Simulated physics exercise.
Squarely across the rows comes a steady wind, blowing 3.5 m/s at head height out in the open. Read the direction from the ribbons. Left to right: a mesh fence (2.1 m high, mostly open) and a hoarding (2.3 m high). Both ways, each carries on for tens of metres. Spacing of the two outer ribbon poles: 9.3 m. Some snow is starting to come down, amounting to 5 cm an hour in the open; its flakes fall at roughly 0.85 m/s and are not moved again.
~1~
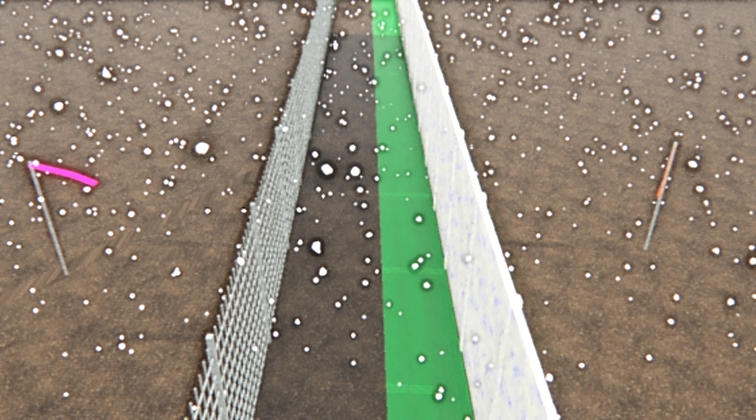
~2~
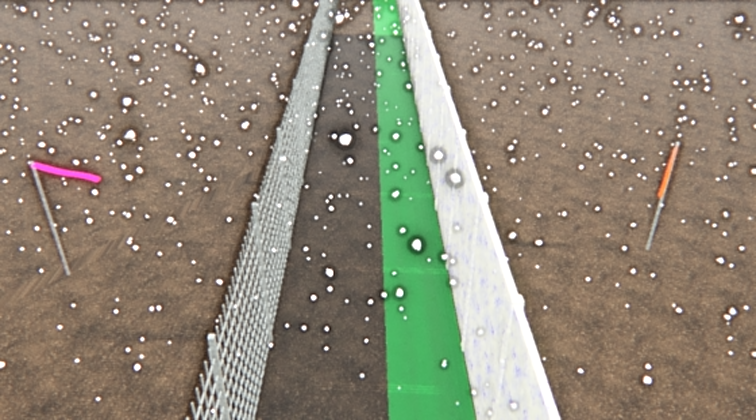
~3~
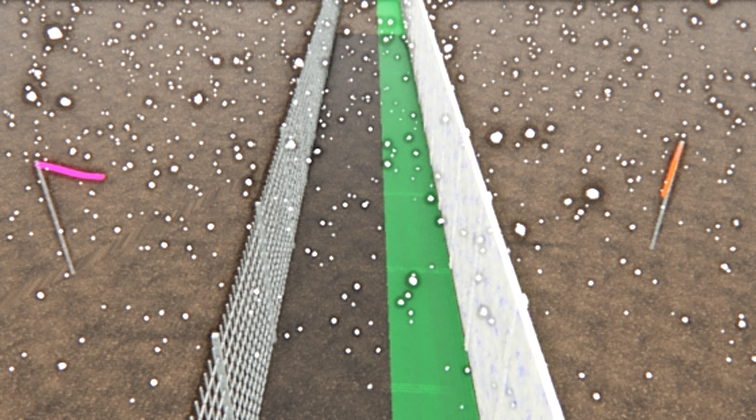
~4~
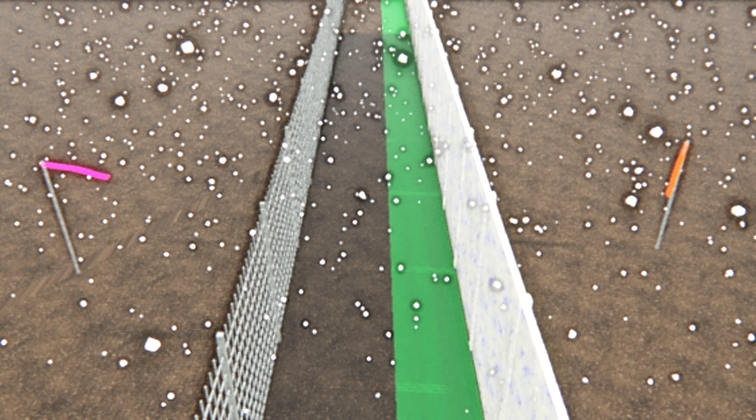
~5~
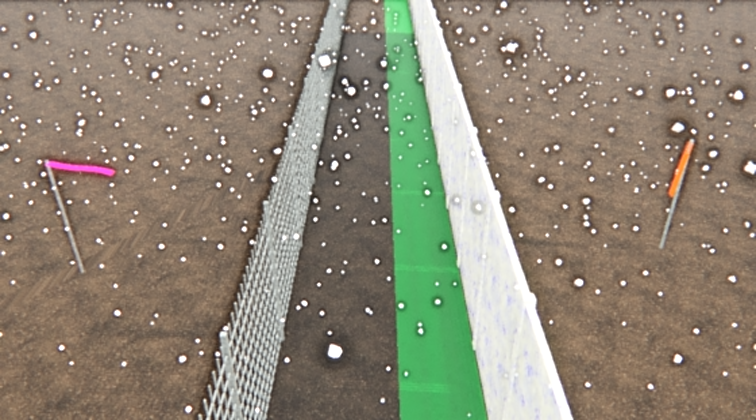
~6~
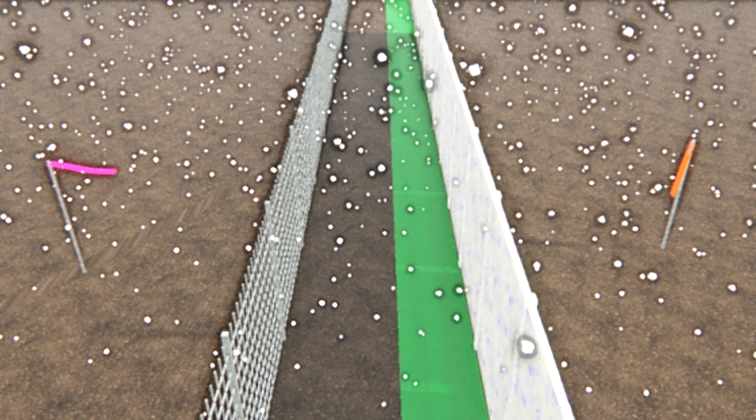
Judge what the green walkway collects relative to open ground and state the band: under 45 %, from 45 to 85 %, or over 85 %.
It collects about above 85 % of what open ground gets.
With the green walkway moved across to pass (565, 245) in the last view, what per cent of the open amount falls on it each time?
80 %.
After 10 minutes open ground has 8 mm and the green walkway 9 mm.
After 30 minutes open ground has 25 mm and the green walkway 26 mm.
After 60 minutes open ground has 50 mm and the green walkway 52 mm, so the green walkway has 104 % of the open amount; the left half of it has 106 %, the right half 101 %.
